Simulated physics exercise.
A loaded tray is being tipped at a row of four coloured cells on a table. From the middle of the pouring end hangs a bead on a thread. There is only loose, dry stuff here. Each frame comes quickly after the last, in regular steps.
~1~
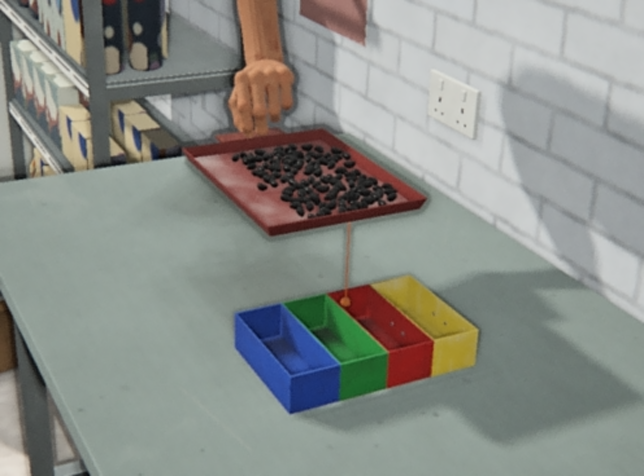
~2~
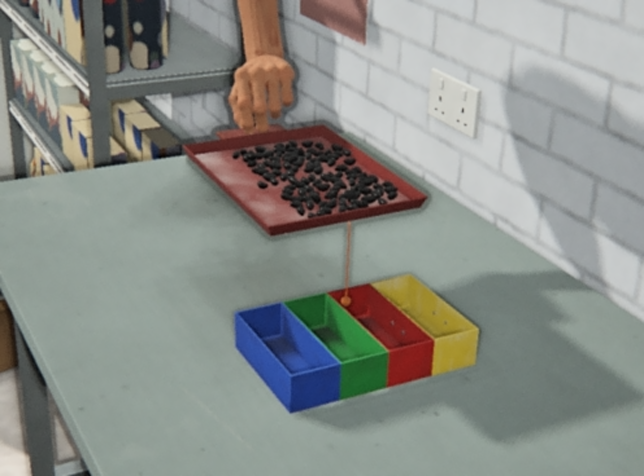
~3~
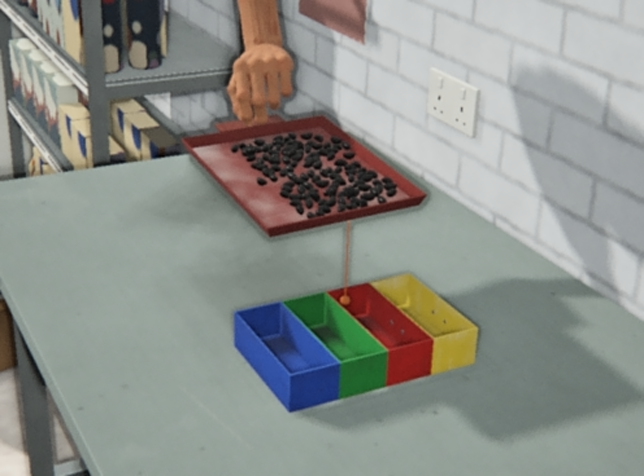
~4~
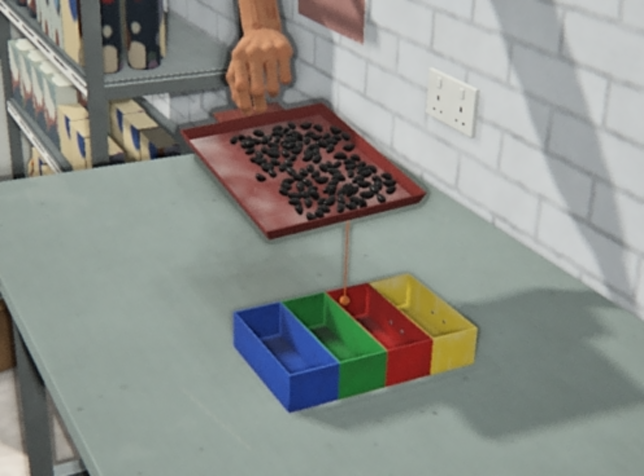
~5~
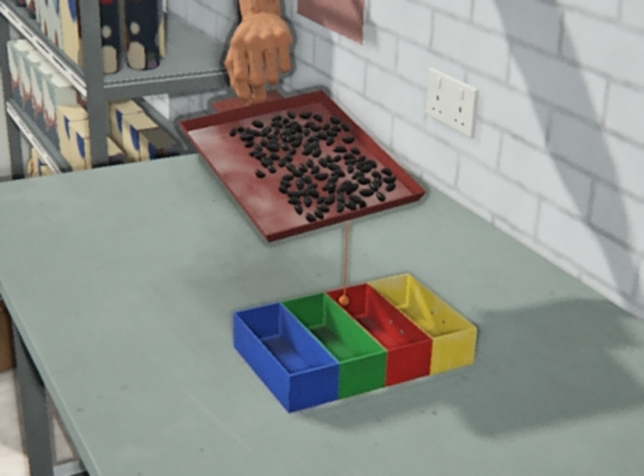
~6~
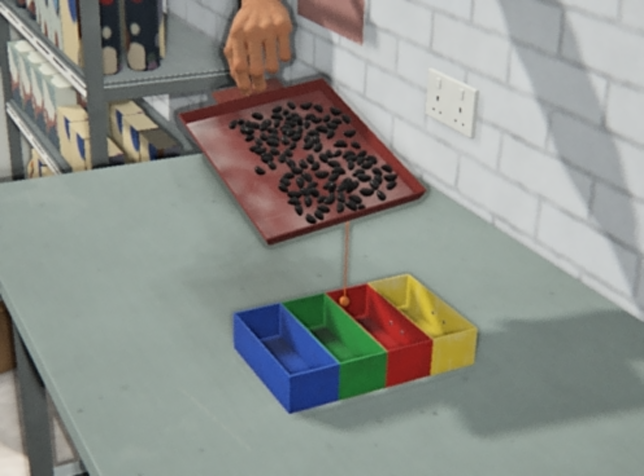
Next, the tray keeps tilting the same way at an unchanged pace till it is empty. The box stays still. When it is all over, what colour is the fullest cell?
It is the blue one.
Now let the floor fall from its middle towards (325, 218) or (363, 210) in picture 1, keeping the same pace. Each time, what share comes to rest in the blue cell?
First case: 40 %; second case: 0 %.
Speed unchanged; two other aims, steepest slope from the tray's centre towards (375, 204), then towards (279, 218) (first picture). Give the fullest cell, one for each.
Case 1 - the yellow one. Case 2 - blue.
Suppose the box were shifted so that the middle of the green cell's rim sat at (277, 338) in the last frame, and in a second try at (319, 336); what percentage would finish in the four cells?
Close to 100 %, followed by close to 100 %.
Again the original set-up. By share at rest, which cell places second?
Second is the green one.
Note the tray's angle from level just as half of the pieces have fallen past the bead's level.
That happens at around 80°.
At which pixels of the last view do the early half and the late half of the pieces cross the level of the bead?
Near (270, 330) to start, and near (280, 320) afterwards.
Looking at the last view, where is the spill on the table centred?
The centre sits near (222, 405).
Soon, tray tipped steeply; most on the tray; a stray few in the blue cell; a small part falling or outside the box.
A while on, tray tipped right over; a stray few on the tray; about two thirds in the blue cell; a small part in the green cell; about a quarter falling or outside the box.
Towards the end, tray tipped past a quarter turn; about two thirds in the blue cell; a small part in the green cell; about a quarter falling or outside the box.
Finally, tray tipped past a quarter turn; about two thirds in the blue cell; a small part in the green cell; none in the red cell; none in the yellow cell; about a quarter outside the box.
